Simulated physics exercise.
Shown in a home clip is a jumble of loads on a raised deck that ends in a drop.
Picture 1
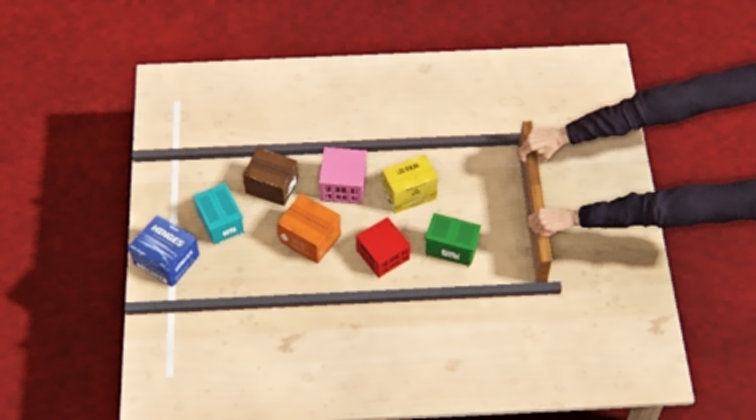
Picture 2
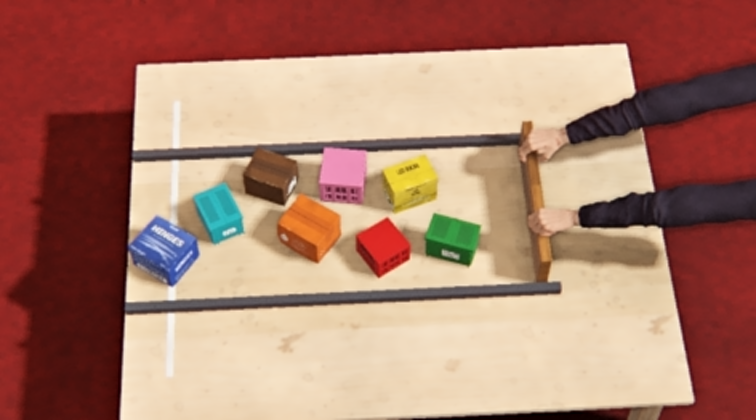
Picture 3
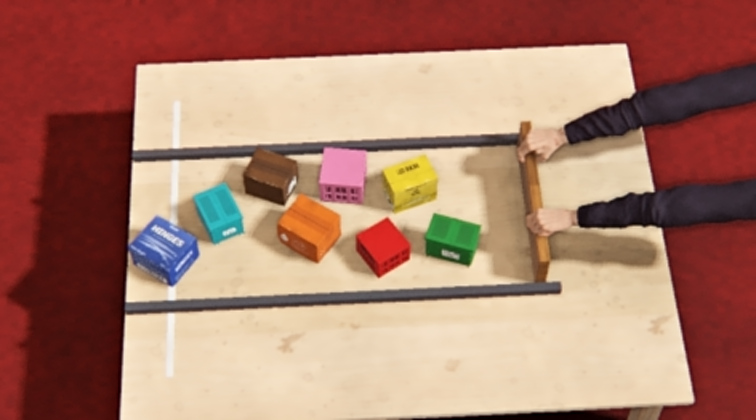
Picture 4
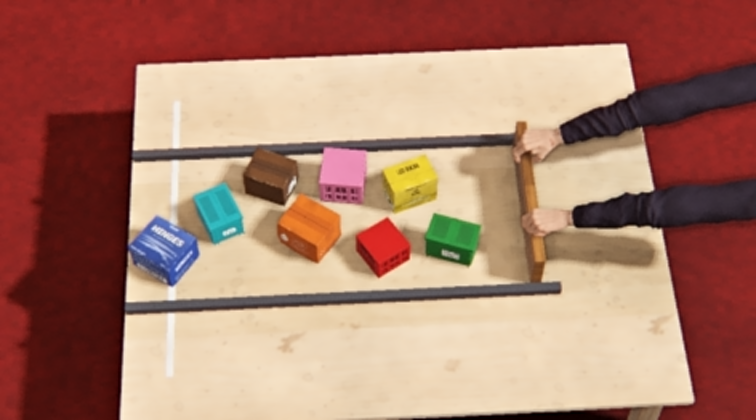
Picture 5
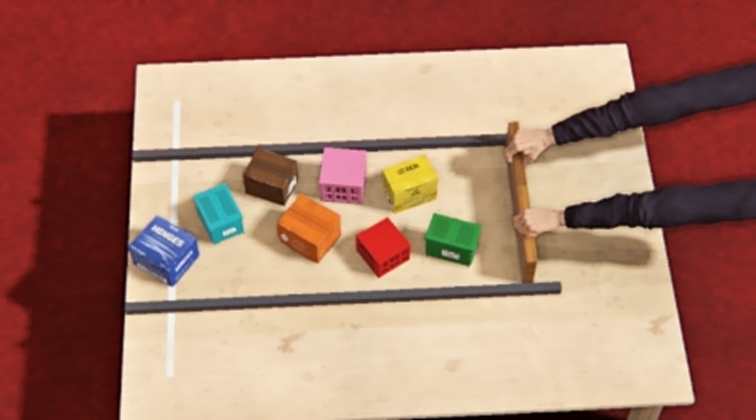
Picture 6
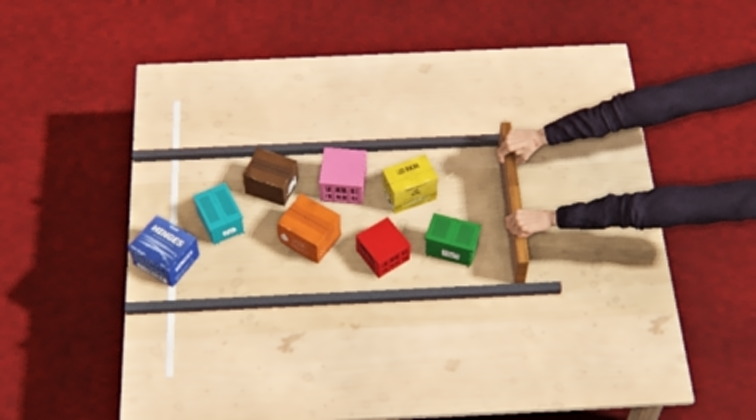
Two hands held a wooden plank across a pair of dark rails on a table and slid it a short way left, while the eight colourful boxes and crates between the rails stayed still.
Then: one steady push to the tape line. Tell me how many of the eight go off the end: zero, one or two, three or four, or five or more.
The answer is five or more.
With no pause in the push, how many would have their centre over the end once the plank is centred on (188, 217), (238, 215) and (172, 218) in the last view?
Counts by place: 6 / 3 / 6.
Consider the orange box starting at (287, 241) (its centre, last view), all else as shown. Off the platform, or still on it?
Placed there, the orange box ends up below.
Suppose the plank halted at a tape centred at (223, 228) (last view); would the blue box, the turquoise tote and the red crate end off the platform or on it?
Looking at each: The blue box goes off, the turquoise tote goes off, the red crate remains on top.
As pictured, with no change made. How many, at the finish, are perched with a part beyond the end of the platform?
It's 2.
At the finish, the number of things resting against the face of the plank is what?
That would be 2 of them.
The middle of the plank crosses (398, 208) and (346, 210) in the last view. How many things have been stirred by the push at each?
So 5, and at the other place 7.
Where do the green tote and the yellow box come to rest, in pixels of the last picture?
Positions - first (145, 267), then (148, 190).
Soon after, none off yet; blue box at rest near (165, 251); turquoise tote moved a little near (213, 213); brown parcel moved a little near (255, 178).
At rest, the number that fall off is five or more; fallen, red crate, pink crate, orange box, brown parcel, turquoise tote and blue box.
